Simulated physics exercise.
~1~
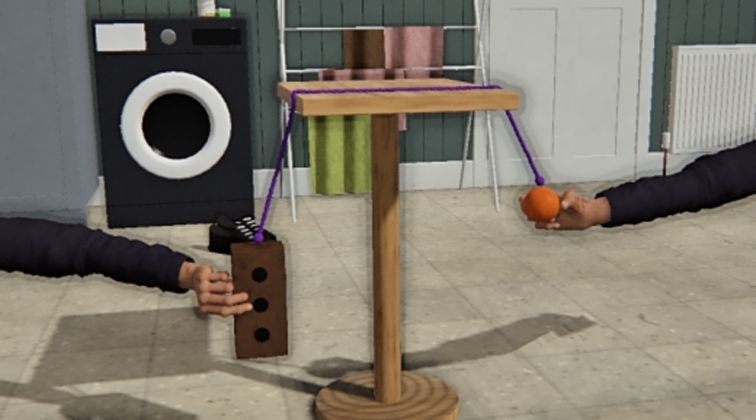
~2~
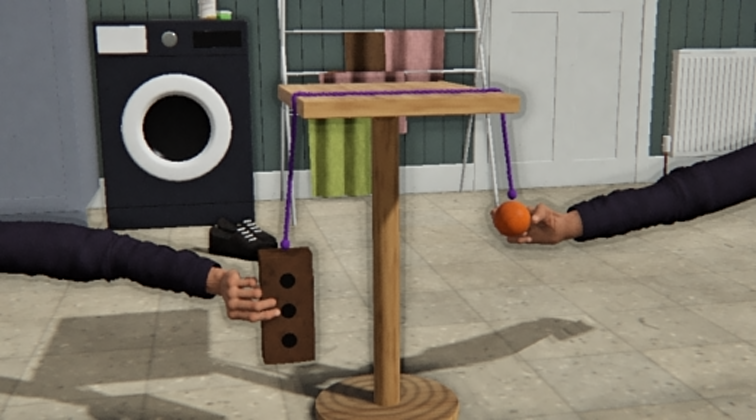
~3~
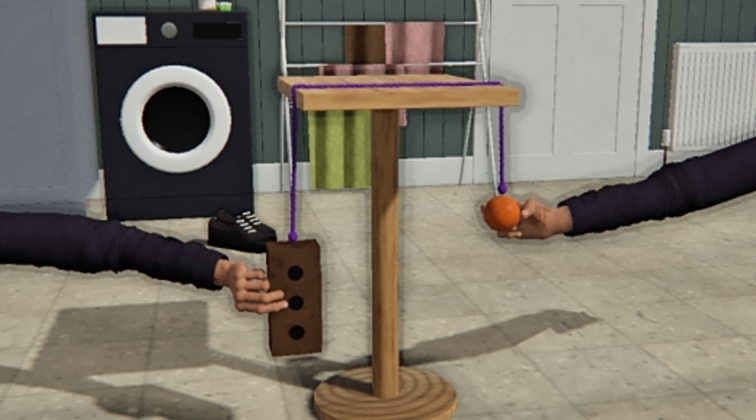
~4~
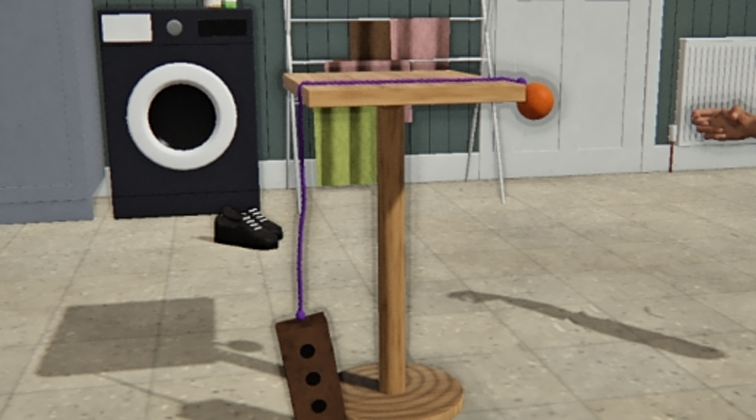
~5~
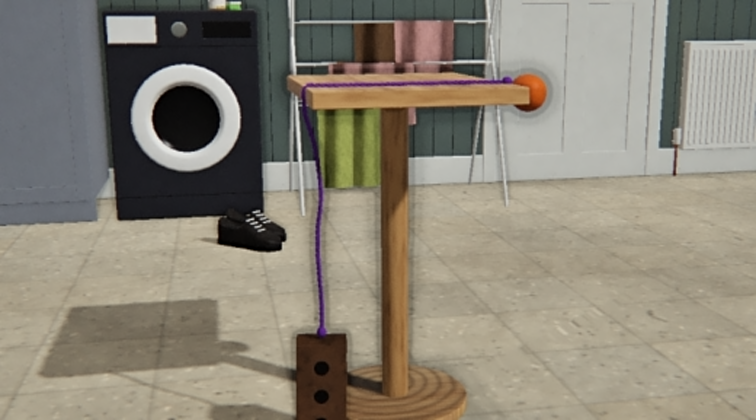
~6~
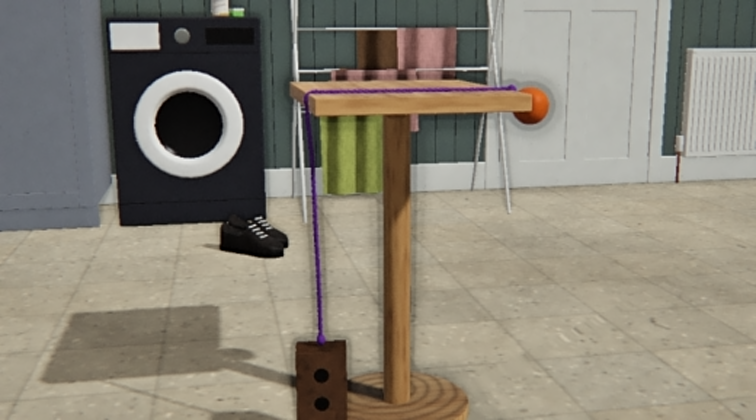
A brown brick and an orange, tied to a purple cord draped over a wooden stand, were held by two hands that shifted slightly inward and let go, and the brick dropped to the floor on the left, pulling the orange up to the tabletop's right edge.
